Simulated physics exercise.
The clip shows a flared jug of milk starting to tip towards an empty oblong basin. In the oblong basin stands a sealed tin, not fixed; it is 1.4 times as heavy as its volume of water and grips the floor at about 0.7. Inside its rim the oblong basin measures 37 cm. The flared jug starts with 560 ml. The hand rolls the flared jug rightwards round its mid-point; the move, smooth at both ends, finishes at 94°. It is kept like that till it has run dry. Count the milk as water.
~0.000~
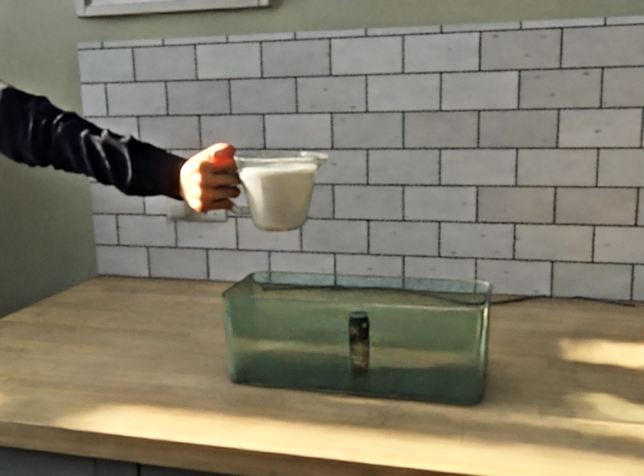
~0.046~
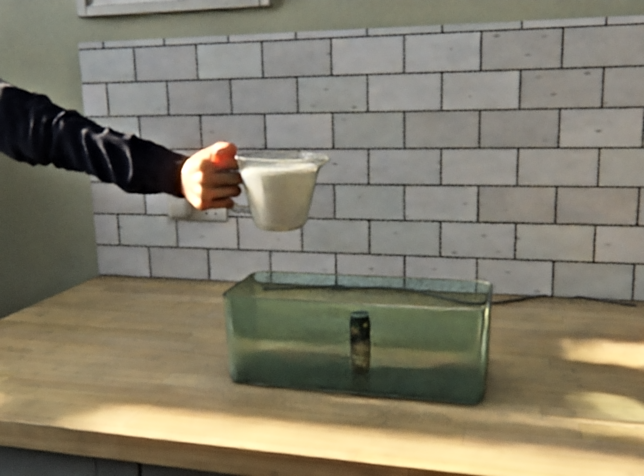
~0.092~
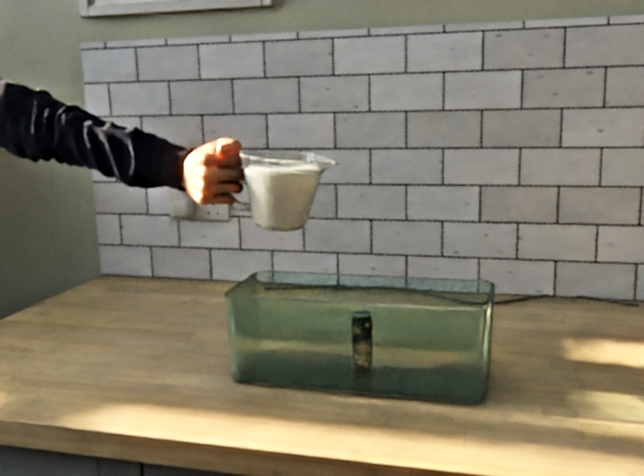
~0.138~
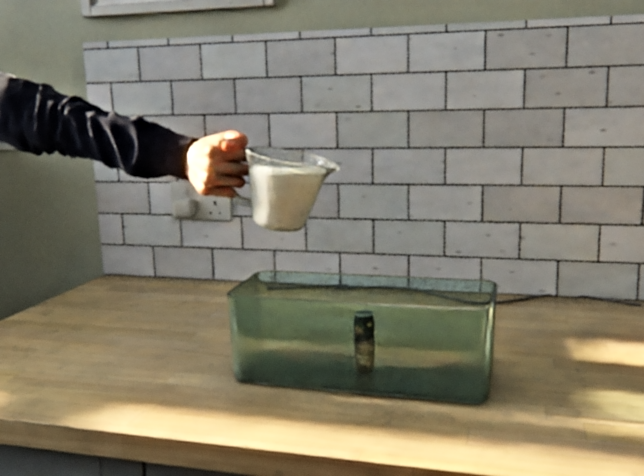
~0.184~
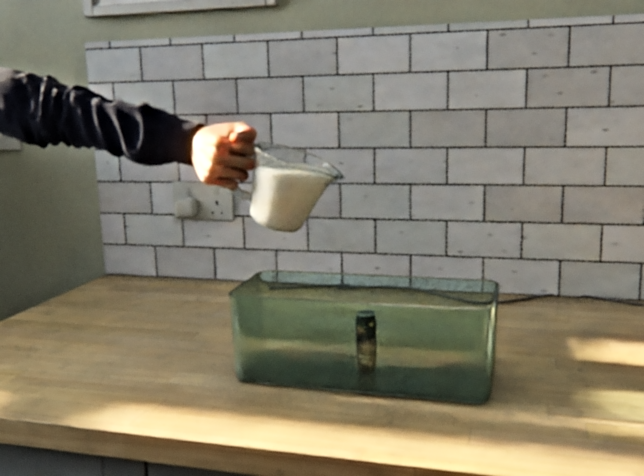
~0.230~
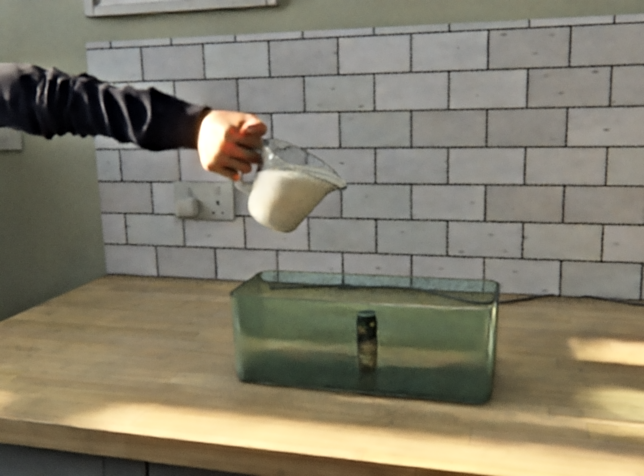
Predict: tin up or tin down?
The tin remains upright.
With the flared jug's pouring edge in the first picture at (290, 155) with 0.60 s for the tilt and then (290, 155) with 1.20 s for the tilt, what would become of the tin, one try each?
First it topples; then it stays up.
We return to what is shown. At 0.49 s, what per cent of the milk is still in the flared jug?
About 44 per cent.
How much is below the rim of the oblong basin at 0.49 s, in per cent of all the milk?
Near 24 in a hundred.
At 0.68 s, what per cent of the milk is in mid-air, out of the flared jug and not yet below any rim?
Some 12 per cent.
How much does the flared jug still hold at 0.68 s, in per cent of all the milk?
Near 10 in a hundred.
After 0.49 s the tilt is 87° and 45 per cent is still to pour; the tin stands where it began.
After 0.68 s the tilt is 94° and 9 per cent is still to pour; the tin stands where it began.
After 0.88 s the tilt is 94° and 1 per cent is still to pour; the tin stands where it began.
After 1.10 s the tilt is 94° and 0 per cent is still to pour; the tin stands where it began.
In the end the tin stands where it began.
